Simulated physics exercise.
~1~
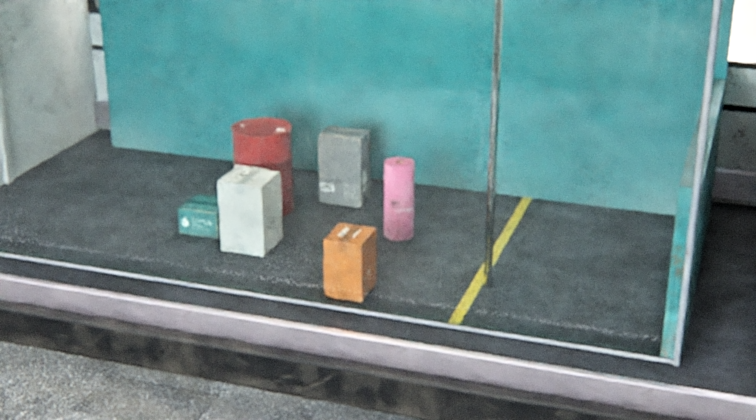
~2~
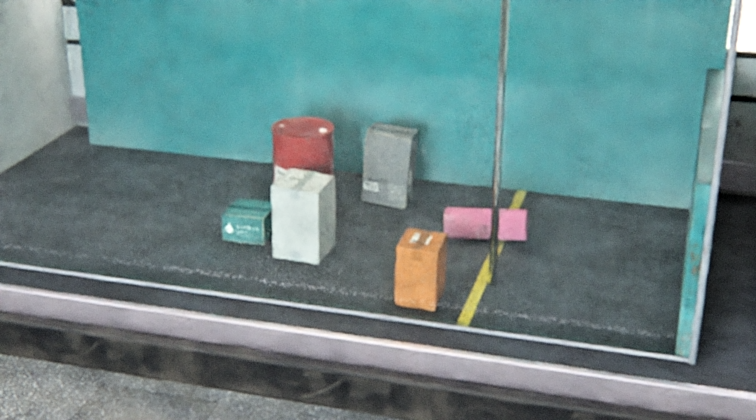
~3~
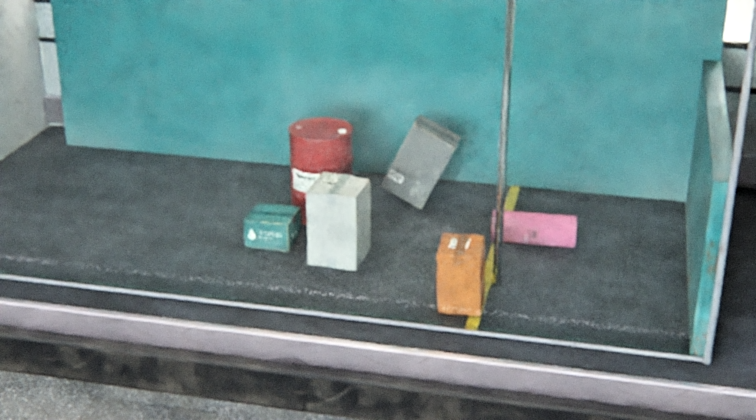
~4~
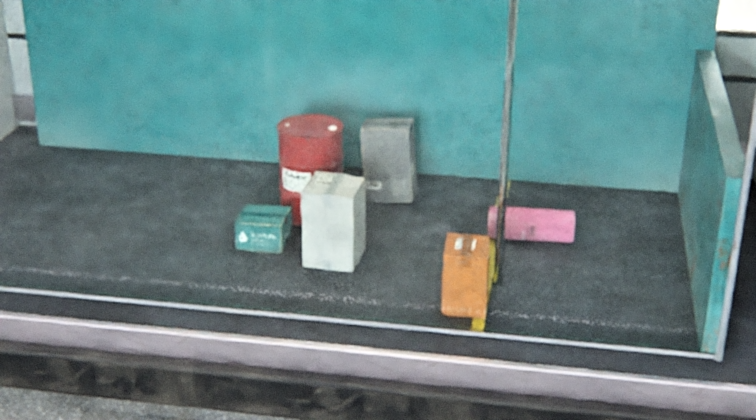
In a teal-walled bay, cartons and a red drum slide right while a pink roll topples and ends beyond the yellow line.
